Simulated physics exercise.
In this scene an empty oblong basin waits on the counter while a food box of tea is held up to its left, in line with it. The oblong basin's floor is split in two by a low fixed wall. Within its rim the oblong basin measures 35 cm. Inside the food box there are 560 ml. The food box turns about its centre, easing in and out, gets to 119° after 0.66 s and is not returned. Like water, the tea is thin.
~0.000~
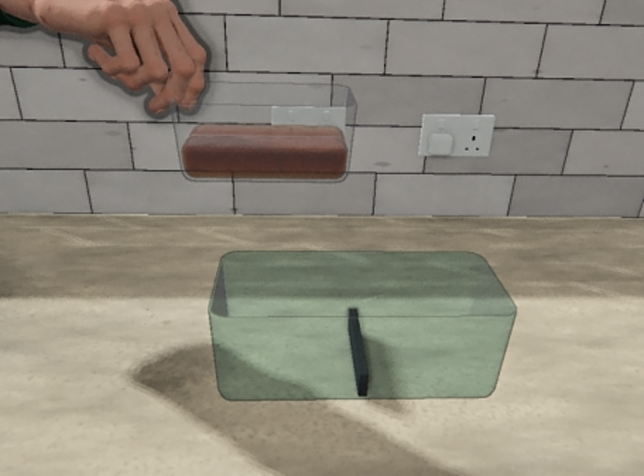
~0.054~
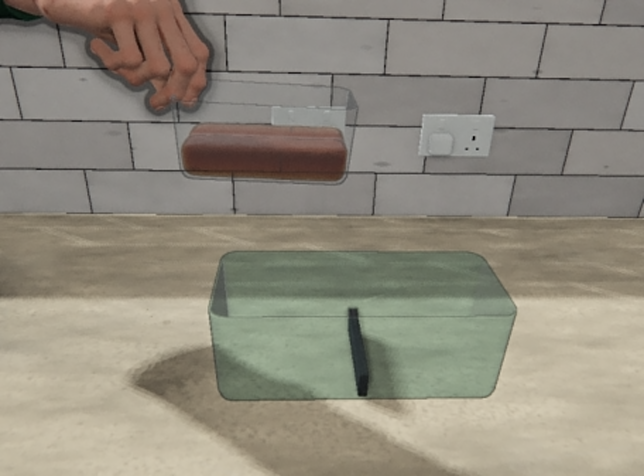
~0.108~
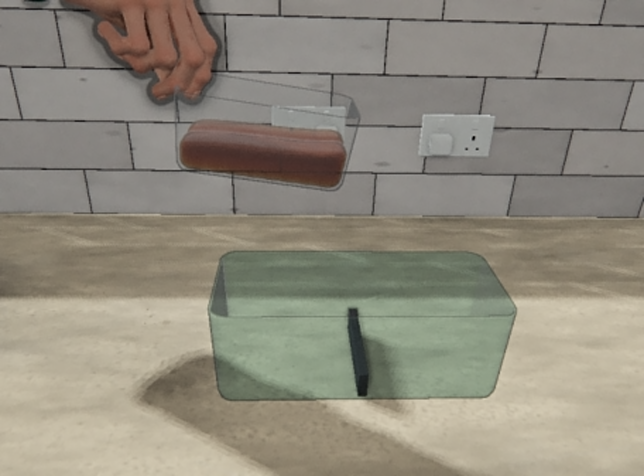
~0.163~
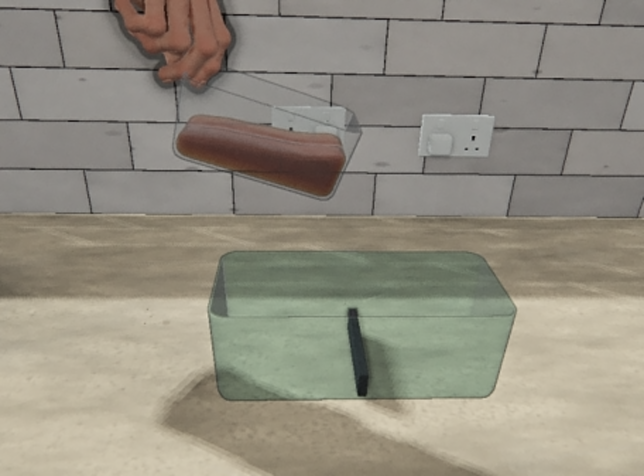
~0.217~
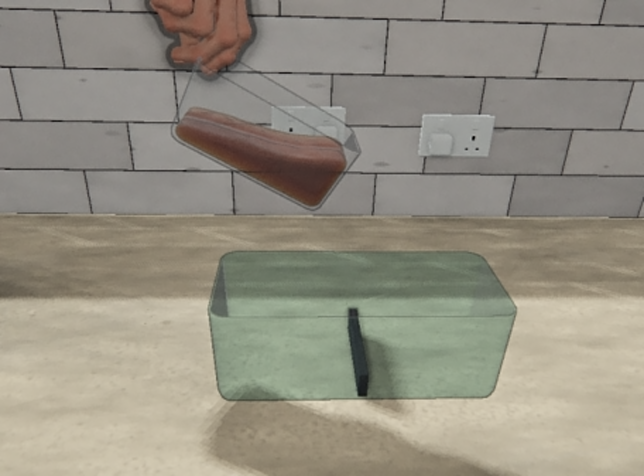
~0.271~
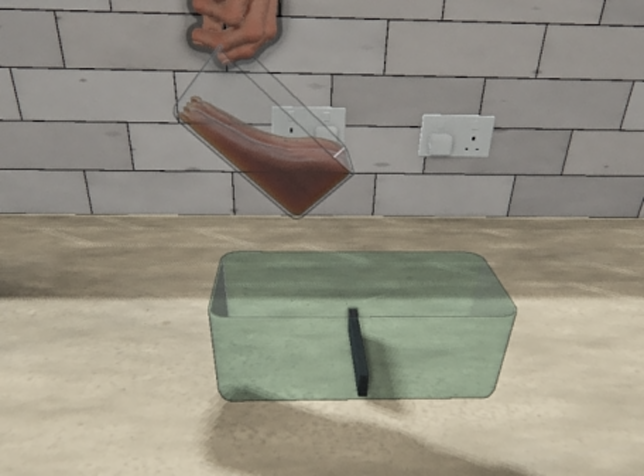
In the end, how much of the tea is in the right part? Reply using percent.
Roughly 55 percent is in the right part.
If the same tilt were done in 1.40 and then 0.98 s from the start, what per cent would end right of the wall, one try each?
I'd expect close to 55 per cent and then close to 60 per cent.
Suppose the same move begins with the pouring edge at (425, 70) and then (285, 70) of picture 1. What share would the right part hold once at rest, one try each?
80 then 15 %.
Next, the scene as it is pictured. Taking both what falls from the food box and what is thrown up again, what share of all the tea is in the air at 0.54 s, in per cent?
Roughly 48 percent.
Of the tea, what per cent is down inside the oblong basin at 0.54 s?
About 46 per cent.
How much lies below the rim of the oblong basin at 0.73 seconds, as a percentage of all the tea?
About 96 per cent.
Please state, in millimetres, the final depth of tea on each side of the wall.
Final reading - left some 10 mm, right some 14 mm.
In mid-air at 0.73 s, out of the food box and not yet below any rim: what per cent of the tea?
Roughly 4 %.
By 0.54 s the tilt is 109° and 7 per cent is still to pour, 4 is left of the wall and 41 right of it.
By 0.73 s the tilt is 119° and 0 per cent is still to pour, 40 is left of the wall and 55 right of it.
By 0.94 s the tilt is 119° and 0 per cent is still to pour, 42 is left of the wall and 55 right of it.
By 1.16 s the tilt is 119° and 0 per cent is still to pour, 43 is left of the wall and 55 right of it.
At rest 43 per cent lies left of the wall, 55 right of it and 2 outside.
